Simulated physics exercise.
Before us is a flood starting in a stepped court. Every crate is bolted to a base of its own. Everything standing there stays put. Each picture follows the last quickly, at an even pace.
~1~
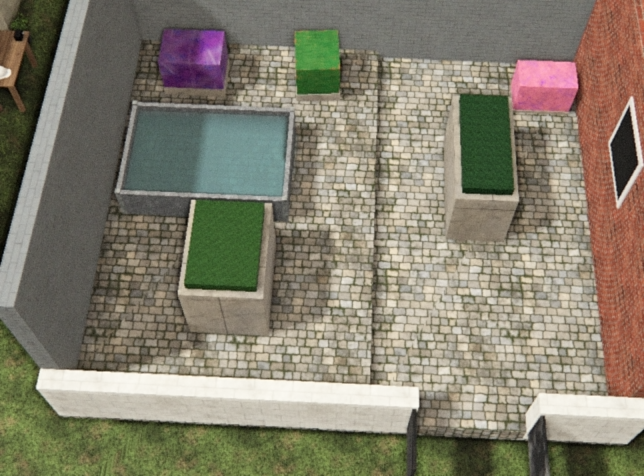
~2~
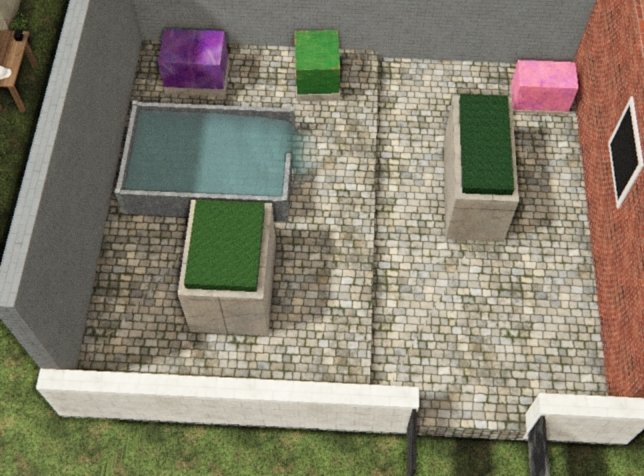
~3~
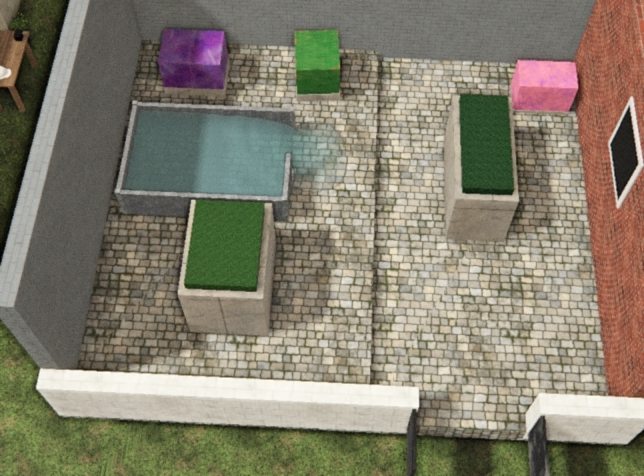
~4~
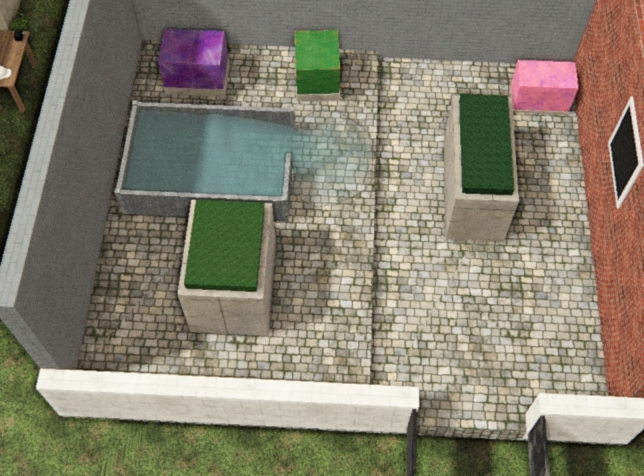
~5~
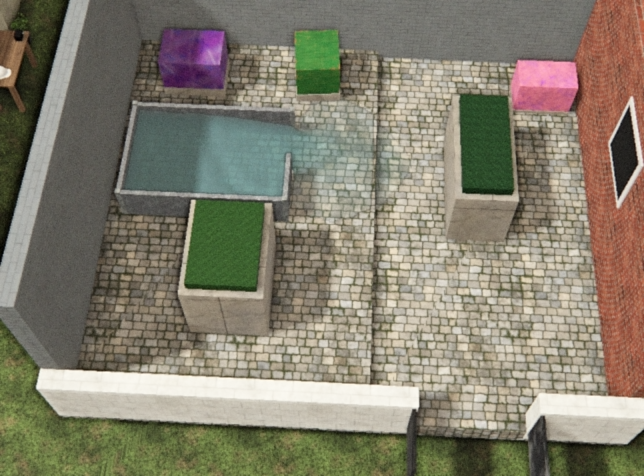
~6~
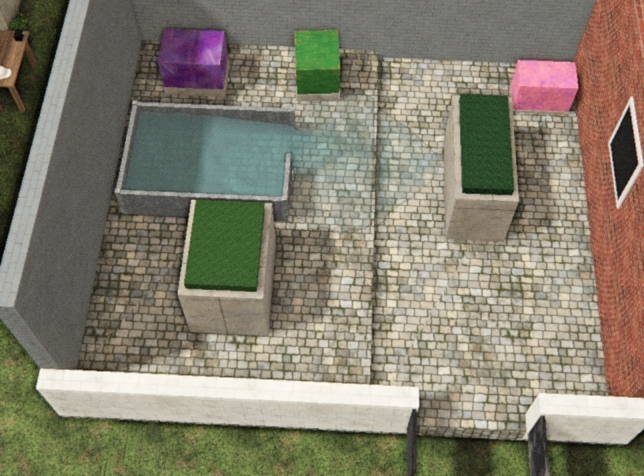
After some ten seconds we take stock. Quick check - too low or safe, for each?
Green crate safe; purple crate safe; pink crate too low.
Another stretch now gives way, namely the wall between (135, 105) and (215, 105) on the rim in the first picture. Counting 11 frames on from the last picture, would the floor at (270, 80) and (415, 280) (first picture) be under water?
I'd expect the first point to be reached and the second point to stay dry.
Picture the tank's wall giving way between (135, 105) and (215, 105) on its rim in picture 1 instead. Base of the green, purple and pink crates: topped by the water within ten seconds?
I'd say the green crate is overrun, while the purple crate is overrun and the pink crate is overrun.
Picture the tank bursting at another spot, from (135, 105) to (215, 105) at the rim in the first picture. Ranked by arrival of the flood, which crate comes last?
The pink-painted one, by my reading.
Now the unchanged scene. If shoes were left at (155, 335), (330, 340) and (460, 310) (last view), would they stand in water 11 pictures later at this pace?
First spared, second spared, third inundated.
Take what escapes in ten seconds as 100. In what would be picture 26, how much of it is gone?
My figure is about 5 in a hundred.
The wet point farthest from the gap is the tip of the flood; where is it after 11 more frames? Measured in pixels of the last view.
My estimate: Roughly (550, 65).
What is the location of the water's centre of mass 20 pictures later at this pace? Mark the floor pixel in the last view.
That comes out near (337, 162).
A moment on, water covers 20 % of the floor; the green crate water round its plinth, the purple crate not reached, the pink crate not reached.
Next, water covers 30 % of the floor; the green crate water round its plinth, the purple crate not reached, the pink crate water round its plinth.
Then, water covers 40 % of the floor; the green crate water round its plinth, the purple crate not reached, the pink crate water round its plinth.
Later, water covers 55 % of the floor; the green crate water round its plinth, the purple crate not reached, the pink crate water round its plinth.
In the end, water covers 55 % of the floor; the green crate stayed above the water, the purple crate stayed above the water, the pink crate was topped.
